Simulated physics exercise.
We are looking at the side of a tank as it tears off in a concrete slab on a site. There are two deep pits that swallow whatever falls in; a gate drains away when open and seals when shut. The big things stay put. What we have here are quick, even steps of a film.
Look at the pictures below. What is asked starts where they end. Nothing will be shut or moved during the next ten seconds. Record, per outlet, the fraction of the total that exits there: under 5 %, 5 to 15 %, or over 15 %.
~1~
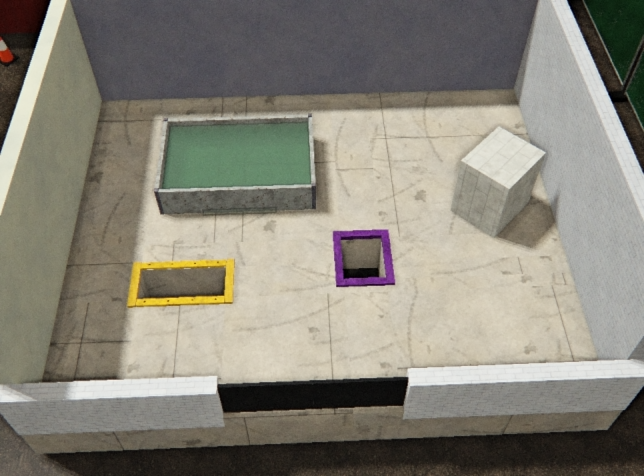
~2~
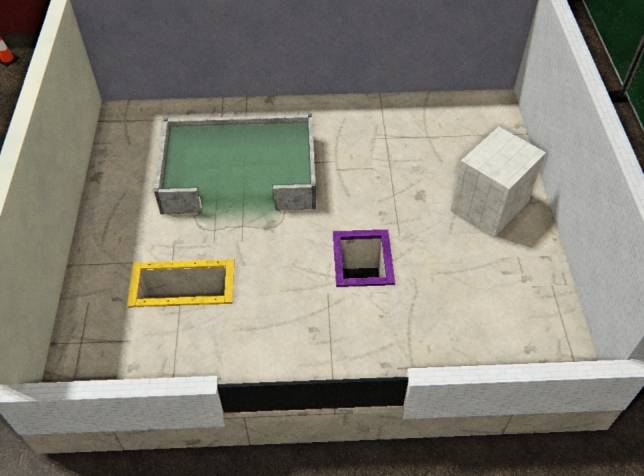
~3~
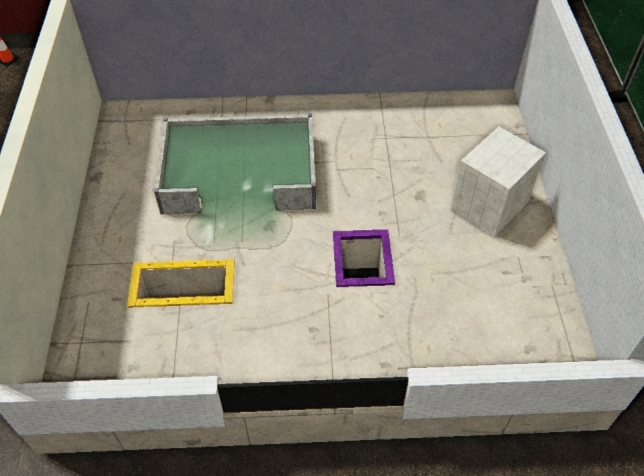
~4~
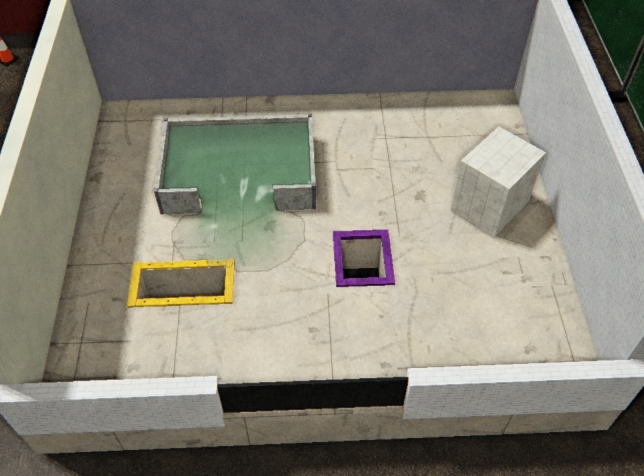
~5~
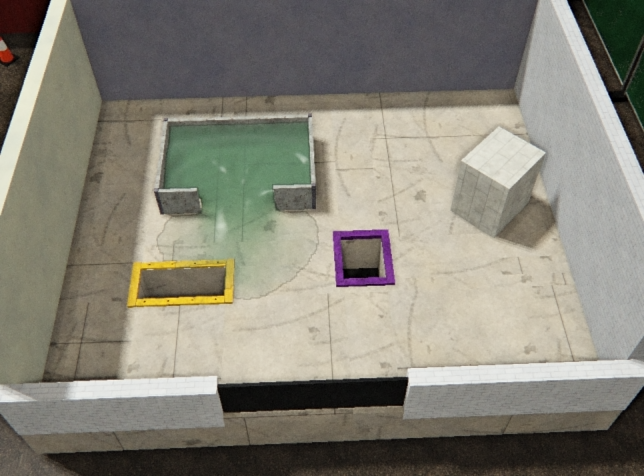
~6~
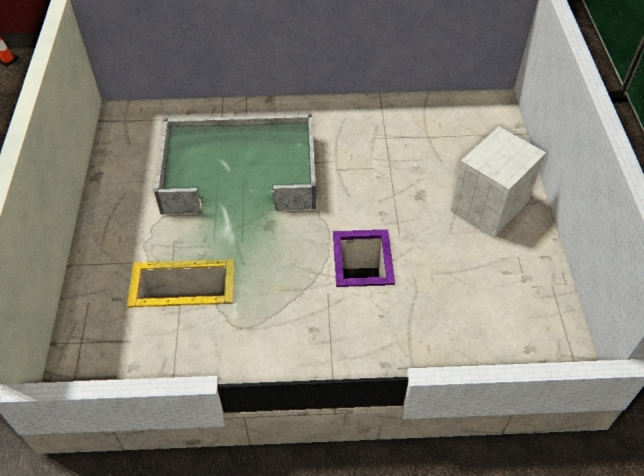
At the end, the gate will receive a cut falling short of five per cent; the purple pit will receive a cut falling short of five per cent; the yellow pit will receive a cut exceeding fifteen per cent.
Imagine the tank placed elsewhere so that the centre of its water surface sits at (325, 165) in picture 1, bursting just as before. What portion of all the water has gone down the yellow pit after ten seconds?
Within ten seconds the yellow pit collects 0 percent of the total.
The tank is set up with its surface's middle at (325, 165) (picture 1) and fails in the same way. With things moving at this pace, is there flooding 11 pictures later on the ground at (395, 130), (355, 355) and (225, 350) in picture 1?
In turn: Clear, flooded, under water.
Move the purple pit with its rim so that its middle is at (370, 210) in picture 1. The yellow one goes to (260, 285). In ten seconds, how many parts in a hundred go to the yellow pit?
Note: Yellow pit, 45 percent.
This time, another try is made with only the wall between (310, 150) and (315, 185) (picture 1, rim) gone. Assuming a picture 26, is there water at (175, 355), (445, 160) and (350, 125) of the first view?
Taking them in order, I'd say not reached, swamped and not reached.
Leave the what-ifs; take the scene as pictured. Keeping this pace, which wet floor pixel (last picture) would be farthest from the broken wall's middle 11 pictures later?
Approximate pixel: (440, 393).
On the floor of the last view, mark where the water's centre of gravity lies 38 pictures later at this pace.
I'd place it roughly at (286, 267).
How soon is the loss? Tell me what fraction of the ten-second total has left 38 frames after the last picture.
Near 90 in a hundred.
A moment on, water covers 15 % of the floor; the gate 0 %, the purple pit 0 %, the yellow pit 6 %.
Next, water covers 20 % of the floor; the gate 0 %, the purple pit 0 %, the yellow pit 13 %.
Then, water covers 30 % of the floor; the gate 0 %, the purple pit 0 %, the yellow pit 19 %.
Later, water covers 45 % of the floor; the gate 0 %, the purple pit 0 %, the yellow pit 24 %.
In the end, water covers 65 % of the floor; the gate 0 %, the purple pit 0 %, the yellow pit 27 %.
